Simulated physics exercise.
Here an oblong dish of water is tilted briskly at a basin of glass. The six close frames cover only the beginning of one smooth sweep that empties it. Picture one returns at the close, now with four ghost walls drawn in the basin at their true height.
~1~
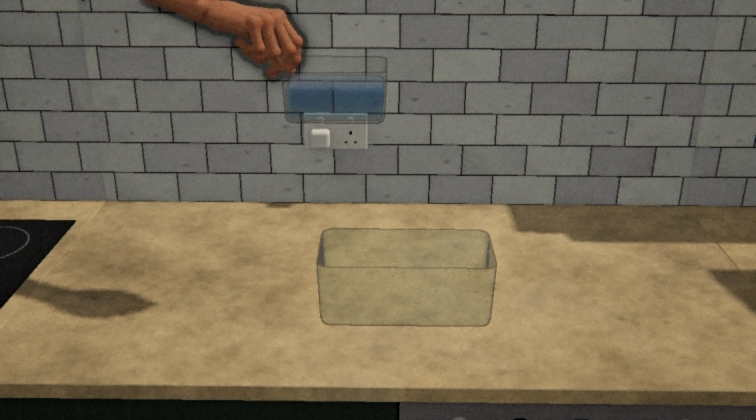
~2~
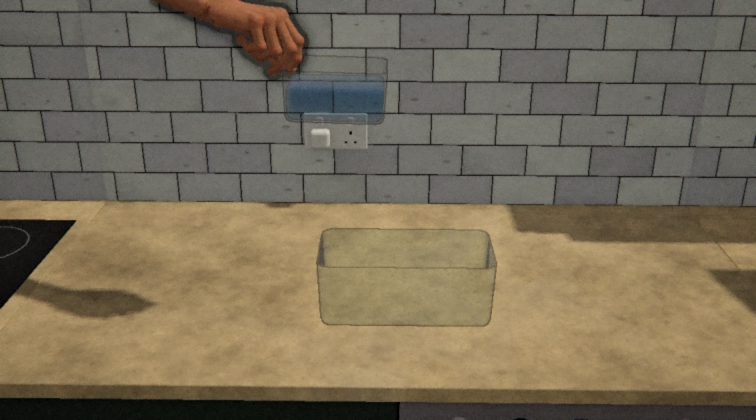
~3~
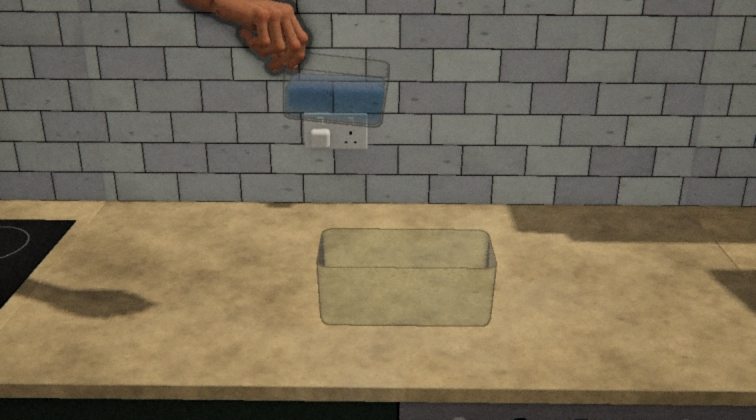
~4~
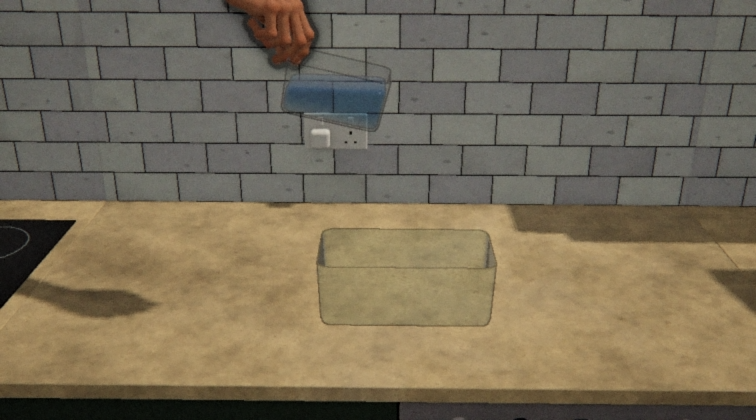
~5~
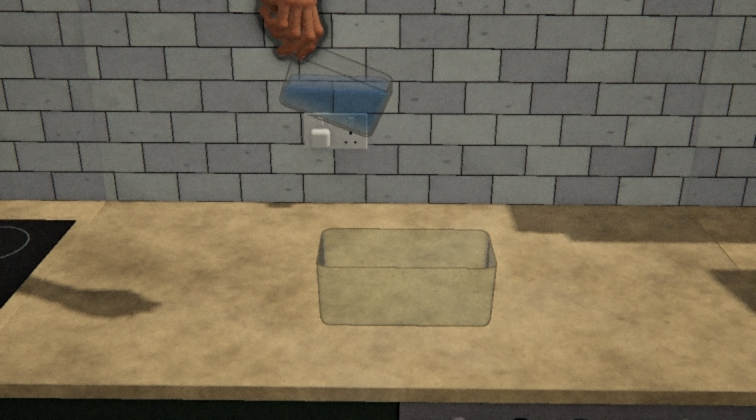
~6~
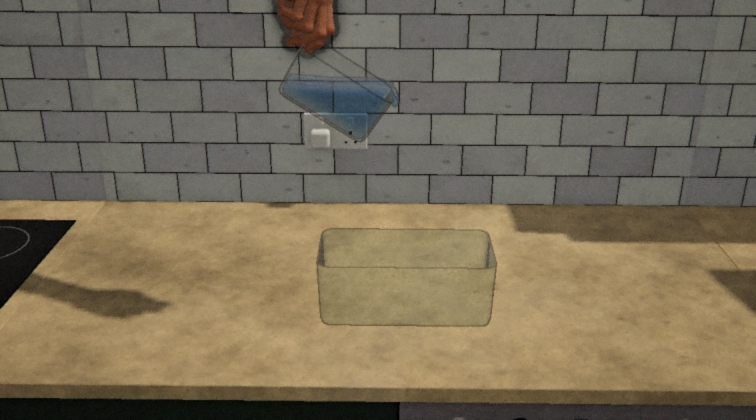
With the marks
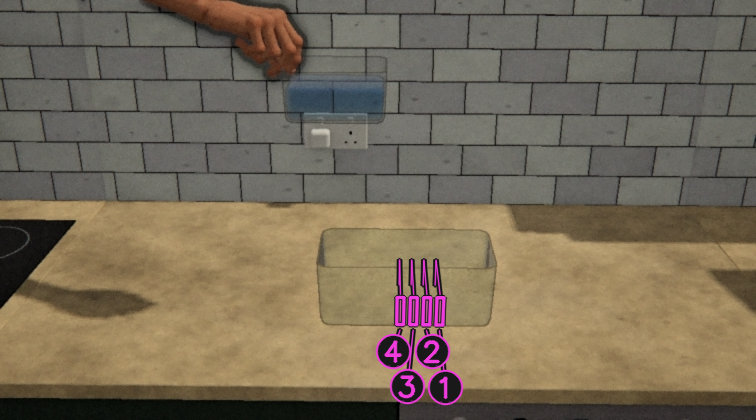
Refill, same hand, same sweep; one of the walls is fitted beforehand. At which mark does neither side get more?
1 is best.
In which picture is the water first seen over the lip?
In picture 6.
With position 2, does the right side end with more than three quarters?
No.
In magenta, 1 at (439, 330); 2 at (426, 330); 3 at (413, 329); 4 at (400, 329).
With 1, about 48 % ends left of the wall and 47 % right of it; 5 % is lost outside.
With 2, about 37 % ends left of the wall and 58 % right of it; 5 % is lost outside.
With 3, about 28 % ends left of the wall and 66 % right of it; 6 % is lost outside.
With 4, about 15 % ends left of the wall and 79 % right of it; 6 % is lost outside.
